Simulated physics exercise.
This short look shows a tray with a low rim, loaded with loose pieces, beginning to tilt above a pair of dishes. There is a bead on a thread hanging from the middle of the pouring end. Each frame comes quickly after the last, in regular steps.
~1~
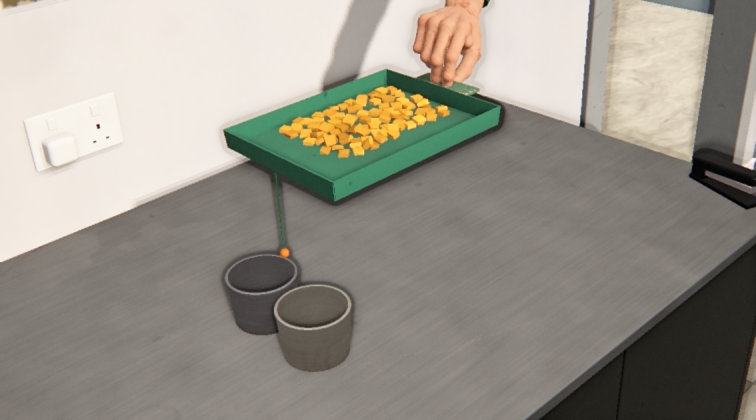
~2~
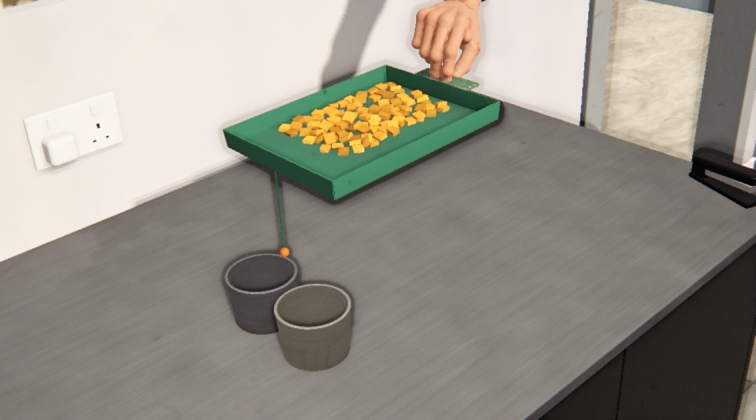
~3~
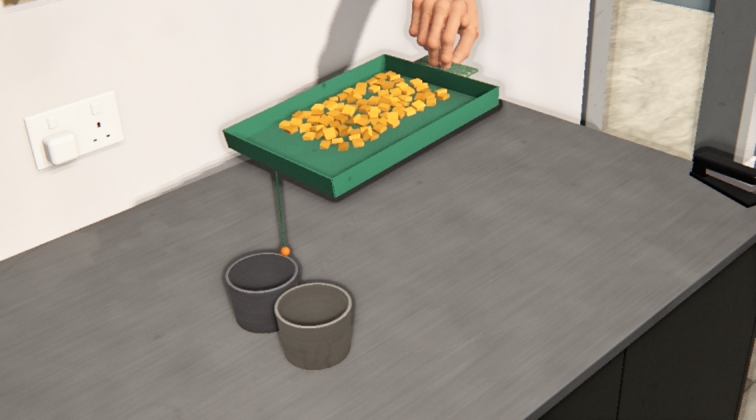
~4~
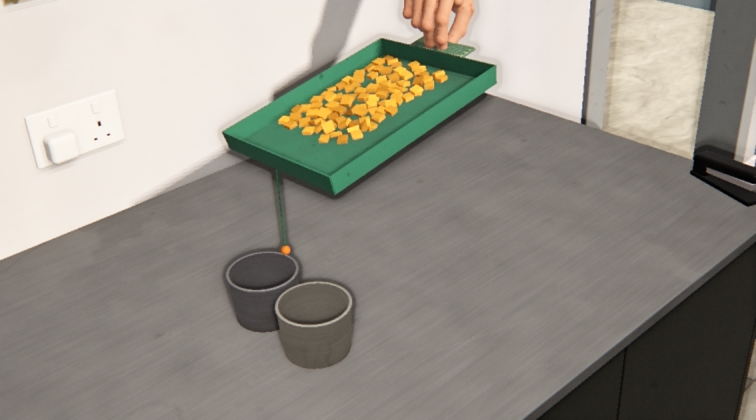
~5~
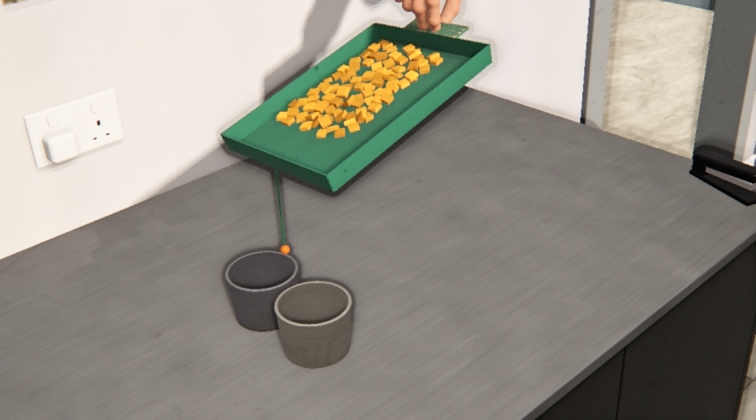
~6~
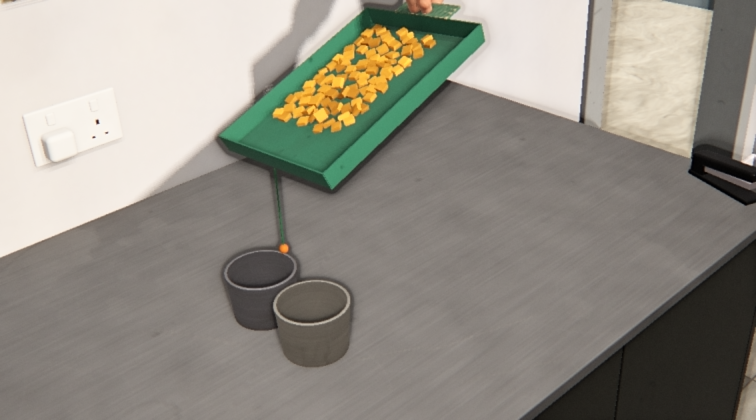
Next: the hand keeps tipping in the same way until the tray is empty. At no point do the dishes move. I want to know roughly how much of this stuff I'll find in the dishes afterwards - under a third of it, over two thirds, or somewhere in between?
You'll find under a third of it in them.
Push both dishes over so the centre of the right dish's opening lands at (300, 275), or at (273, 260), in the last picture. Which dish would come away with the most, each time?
Tries in order: The one to the left, the one to the left.
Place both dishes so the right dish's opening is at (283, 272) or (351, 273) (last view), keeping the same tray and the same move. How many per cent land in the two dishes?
60 %, 0 %.
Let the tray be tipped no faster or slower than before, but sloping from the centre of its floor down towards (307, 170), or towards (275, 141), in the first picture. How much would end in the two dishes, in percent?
Near 70 % and 0 %.
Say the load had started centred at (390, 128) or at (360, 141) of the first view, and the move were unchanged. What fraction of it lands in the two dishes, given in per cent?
The first gives 30 %, the second 30 %.
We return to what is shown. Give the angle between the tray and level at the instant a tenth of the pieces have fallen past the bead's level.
Around 85 degrees of turn.
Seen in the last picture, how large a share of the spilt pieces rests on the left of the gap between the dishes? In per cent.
Near 100 in a hundred.
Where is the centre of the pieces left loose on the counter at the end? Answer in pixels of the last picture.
Roughly at (212, 294).
Just after the last frame, tray tipped steeply; every one on the tray.
A moment on, tray tipped past a quarter turn; the larger part on the tray; just a few in the left dish; roughly a quarter outside both; just a few in the air.
Further on, tray tipped past a quarter turn; roughly a quarter in the left dish; the larger part outside both.
When it is over, tray tipped past a quarter turn; not one in the right dish; roughly a quarter in the left dish; the larger part outside both.
